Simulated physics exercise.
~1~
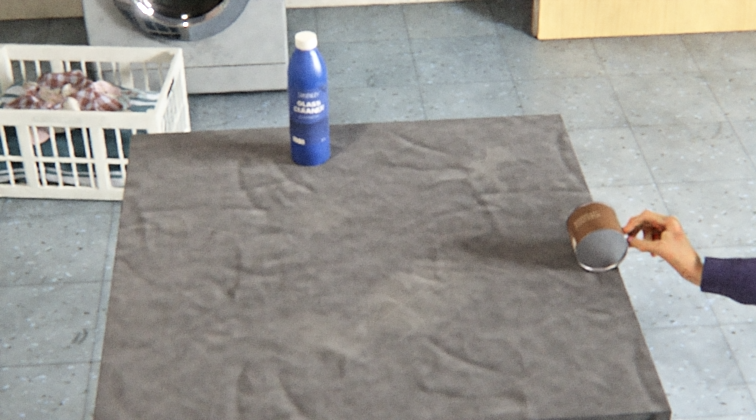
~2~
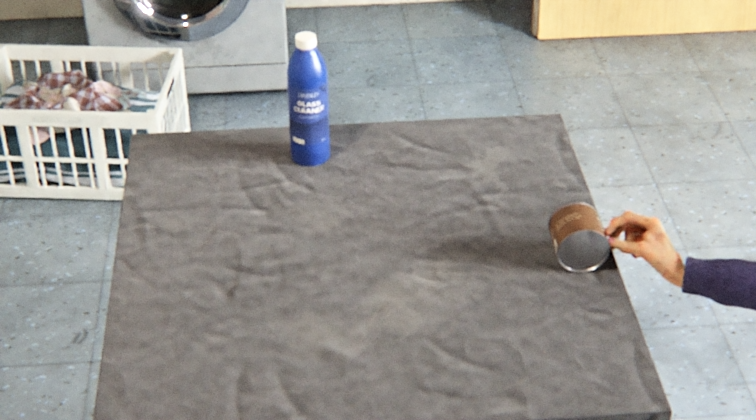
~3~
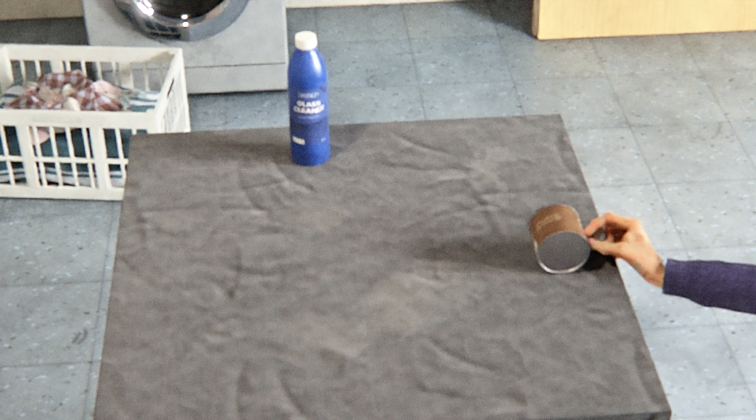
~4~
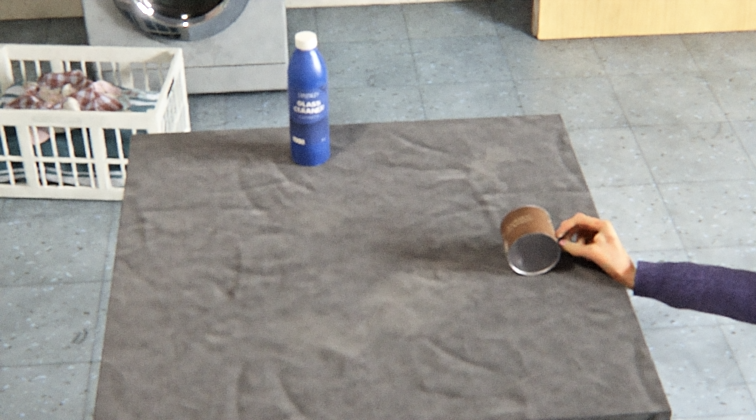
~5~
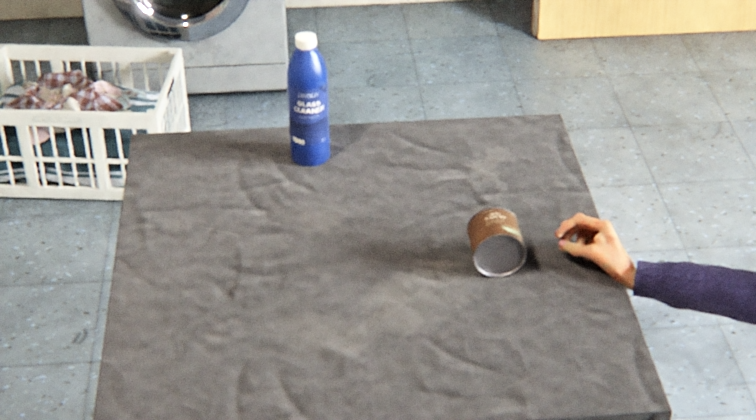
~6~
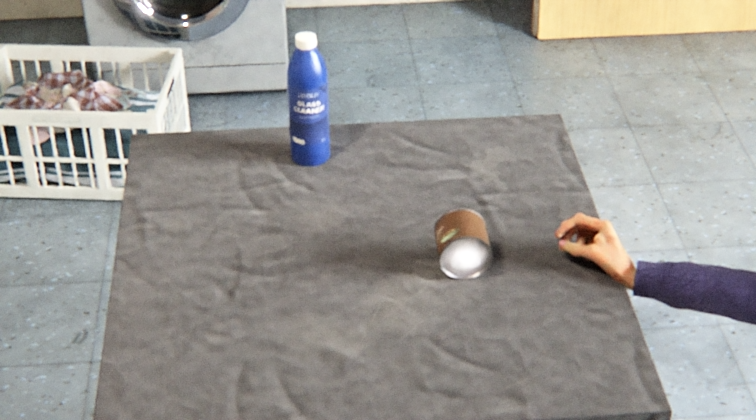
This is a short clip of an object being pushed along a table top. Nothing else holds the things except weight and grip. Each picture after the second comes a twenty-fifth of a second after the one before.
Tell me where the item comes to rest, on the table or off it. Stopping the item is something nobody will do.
It rests off the table.
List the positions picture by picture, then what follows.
The first frame shows under the hand; brown tin (597, 236).
The second frame shows under the hand; brown tin (579, 237).
The third frame shows under the hand; brown tin (559, 238).
The fourth frame shows brown tin (530, 240).
The fifth frame shows brown tin (496, 242) moved about its own width.
The sixth frame shows brown tin (463, 244) moved about its own width.
Then, 0.20 s later than the last frame, brown tin moved well along near (305, 252).
Then, 0.40 s later than the last frame, brown tin moved well along near (160, 260).
Then, 0.70 s later than the last frame, brown tin now off the table.
Then, 0.90 s later than the last frame, things are still on the move.
When it is over, off the table, brown tin.
